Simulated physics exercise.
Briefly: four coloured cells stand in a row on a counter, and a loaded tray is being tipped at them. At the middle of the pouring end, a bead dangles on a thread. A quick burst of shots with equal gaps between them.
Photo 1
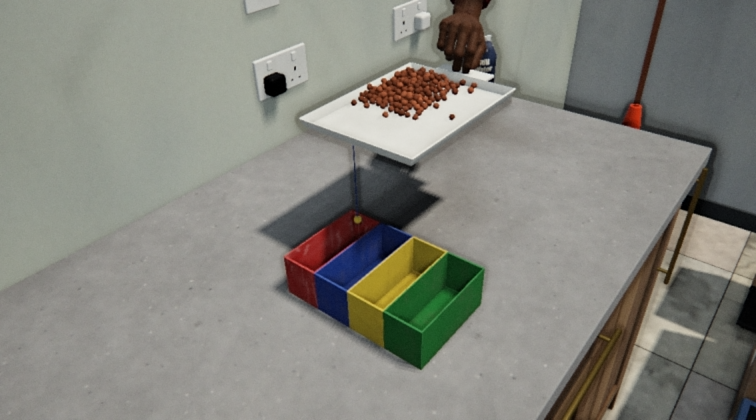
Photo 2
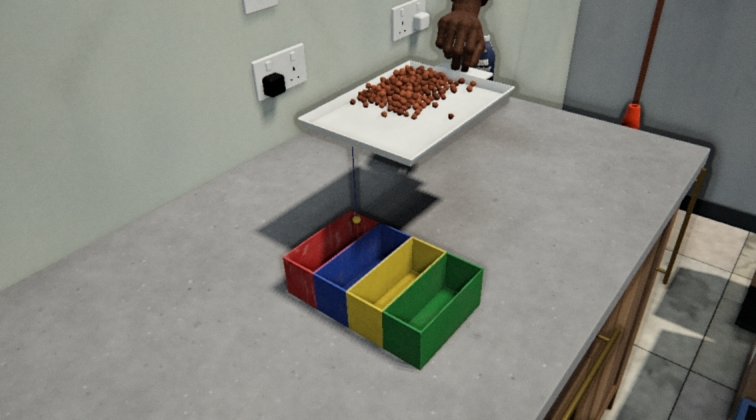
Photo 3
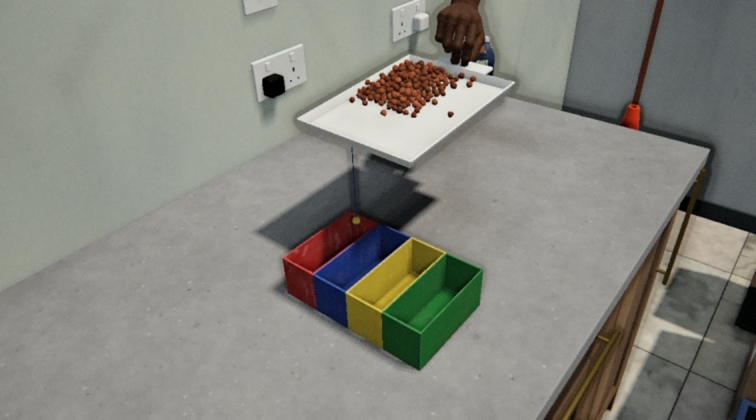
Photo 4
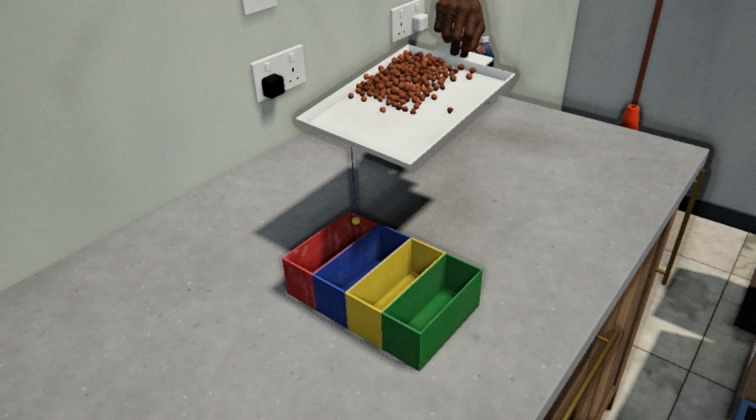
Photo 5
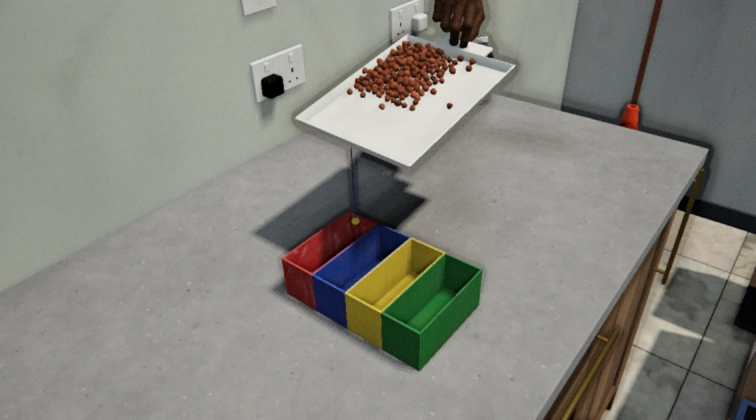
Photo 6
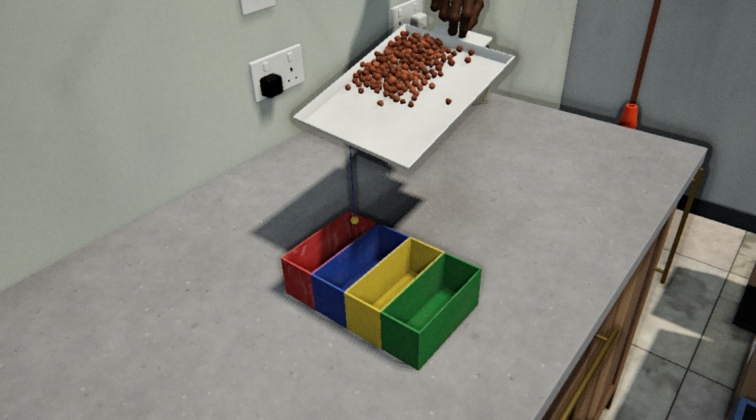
The footage shows a white tray of reddish-brown pellets above a row of red, blue, yellow and green cells on a grey counter, as the tray tilts gradually, its right front corner lowest, near a hand at its back.
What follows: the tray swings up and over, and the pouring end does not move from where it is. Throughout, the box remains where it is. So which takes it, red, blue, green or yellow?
It goes to yellow.
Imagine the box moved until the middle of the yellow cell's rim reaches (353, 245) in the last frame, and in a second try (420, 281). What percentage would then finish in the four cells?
First about 80, then 90 per cent.
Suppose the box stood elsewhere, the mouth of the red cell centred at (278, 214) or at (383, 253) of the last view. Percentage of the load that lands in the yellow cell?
About 20 per cent, then about 0 per cent.
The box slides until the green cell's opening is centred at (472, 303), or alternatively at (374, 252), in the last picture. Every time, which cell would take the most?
The blue cell, and then the green cell.
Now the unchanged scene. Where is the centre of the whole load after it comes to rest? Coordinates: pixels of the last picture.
I'd put the middle somewhere around (369, 298).
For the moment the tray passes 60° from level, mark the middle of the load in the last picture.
The middle of the load sits near (376, 172).
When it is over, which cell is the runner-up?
Second position is held by the blue cell.
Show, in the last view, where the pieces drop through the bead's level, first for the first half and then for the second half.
Near (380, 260) and later near (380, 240).
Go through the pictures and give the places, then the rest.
Corners of the pouring end at (305, 118) and (411, 156), level; middle of the load at (413, 89), clay pellets; bead on its thread at (358, 220); red cell at (301, 279); blue cell at (332, 297); yellow cell at (366, 316); green cell at (403, 337), in the first frame.
Corners of the pouring end at (304, 118) and (410, 156), level; middle of the load at (409, 86), in the second frame.
Corners of the pouring end at (303, 118) and (410, 158), tipped barely, lowest at the right corner; middle of the load at (408, 82), in the third frame.
Corners of the pouring end at (302, 117) and (409, 160), tipped a little, lowest at the right corner; middle of the load at (407, 75), in the fourth frame.
Corners of the pouring end at (301, 117) and (408, 162), tipped a little, lowest at the right corner; middle of the load at (406, 69), in the fifth frame.
Corners of the pouring end at (299, 116) and (407, 163), tipped clearly, lowest at the right corner; middle of the load at (405, 62); red cell at (298, 280); blue cell at (329, 298); yellow cell at (363, 317); green cell at (400, 337), in the sixth frame.
Soon, tray tipped steeply; about half on the tray; a small part in the yellow cell; a small part in the blue cell; a small part in the red cell; a stray few in the green cell; about a quarter falling or outside the box.
A while on, tray tipped right over; about half in the yellow cell; about a quarter in the blue cell; about a quarter in the red cell; a small part in the green cell; a small part falling or outside the box.
Towards the end, tray tipped past a quarter turn; about half in the yellow cell; about a third in the blue cell; about a quarter in the red cell; a small part in the green cell; a stray few falling or outside the box.
Finally, tray tipped past a quarter turn; about half in the yellow cell; about a third in the blue cell; about a quarter in the red cell; a small part in the green cell; a stray few outside the box.
